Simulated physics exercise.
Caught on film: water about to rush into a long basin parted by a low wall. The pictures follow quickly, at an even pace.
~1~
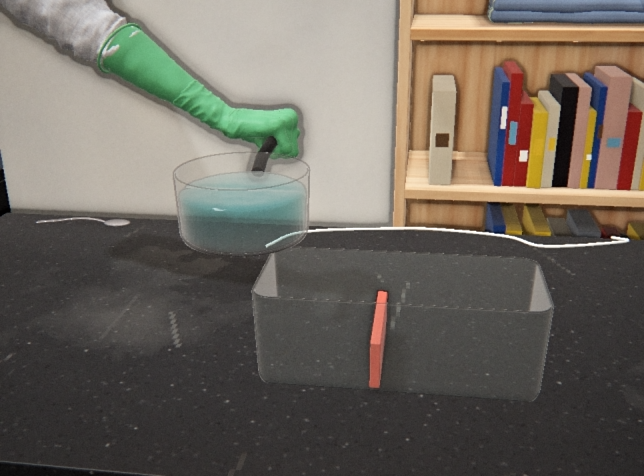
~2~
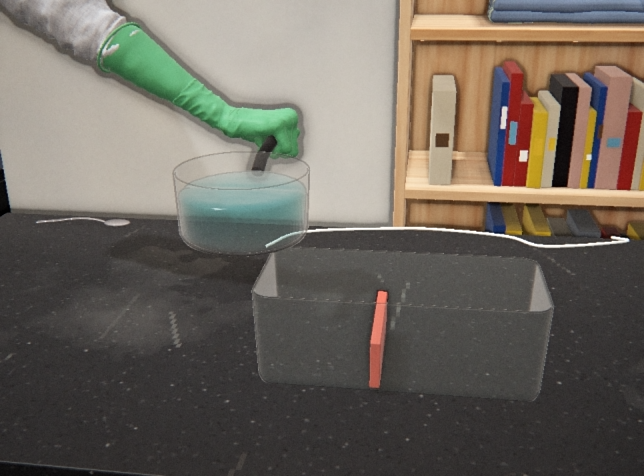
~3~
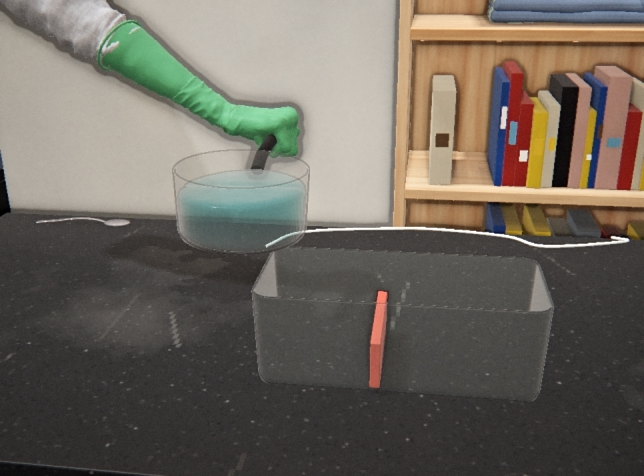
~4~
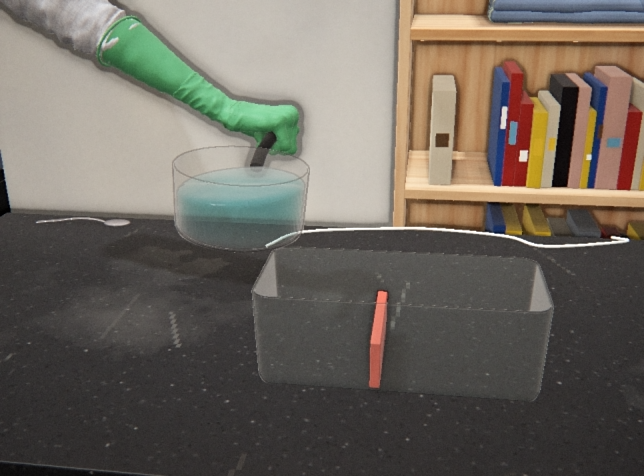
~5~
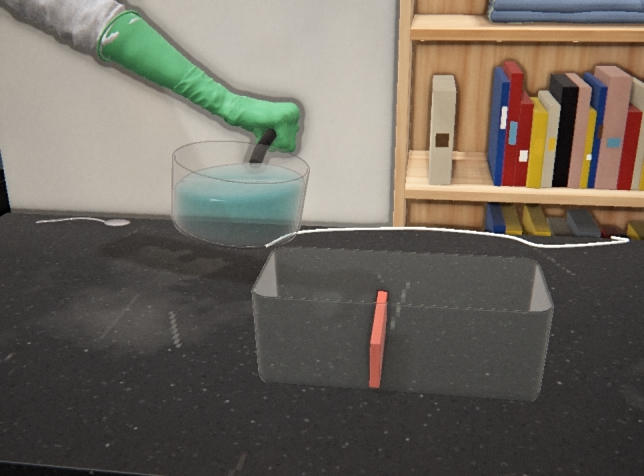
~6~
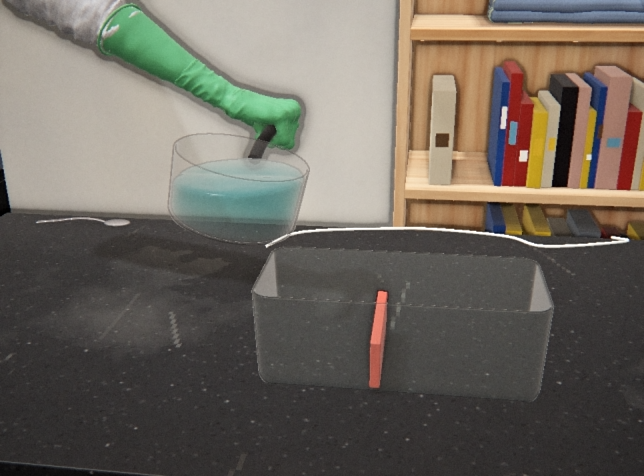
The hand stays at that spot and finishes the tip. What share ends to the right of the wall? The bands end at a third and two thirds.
It comes to more than two thirds.
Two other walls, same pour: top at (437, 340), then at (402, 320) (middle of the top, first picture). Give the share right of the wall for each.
Roughly 25 per cent, and 60 per cent.
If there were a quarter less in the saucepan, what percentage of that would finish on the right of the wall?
It comes to 90 per cent or so.
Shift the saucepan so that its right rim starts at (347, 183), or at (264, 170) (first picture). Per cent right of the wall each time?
The first gives 90 %, the second 30 %.
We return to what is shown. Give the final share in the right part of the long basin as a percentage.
Some 85 per cent.
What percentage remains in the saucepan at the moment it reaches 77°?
About 60 per cent.
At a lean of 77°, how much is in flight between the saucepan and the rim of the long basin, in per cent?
Some 35 per cent.
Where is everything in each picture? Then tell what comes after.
The first frame shows tilt 0°; pouring edge (308, 174); surface from (183, 186) to (307, 190); the long basin's rim runs from (263, 271) to (545, 285); the wall's top is at (379, 317).
The second frame shows tilt 1°; pouring edge (308, 174); surface from (183, 186) to (306, 190).
The third frame shows tilt 2°; pouring edge (308, 174); surface from (183, 185) to (306, 187).
The fourth frame shows tilt 5°; pouring edge (308, 174); surface from (181, 183) to (306, 184).
The fifth frame shows tilt 8°; pouring edge (308, 174); surface from (180, 179) to (304, 181).
The sixth frame shows tilt 12°; pouring edge (307, 174); surface from (177, 173) to (305, 177).
A moment on, the saucepan is tipped on its side and 59 per cent is still to pour, 4 is left of the wall and 0 right of it.
Next, the saucepan is tipped right over and 5 per cent is still to pour, 7 is left of the wall and 73 right of it.
Then the saucepan is tipped right over and 0 per cent is still to pour, 11 is left of the wall and 87 right of it.
Later the saucepan is tipped right over and 0 per cent is still to pour, 11 is left of the wall and 87 right of it.
Finally, 11 per cent lies left of the wall, 87 right of it and 2 outside.
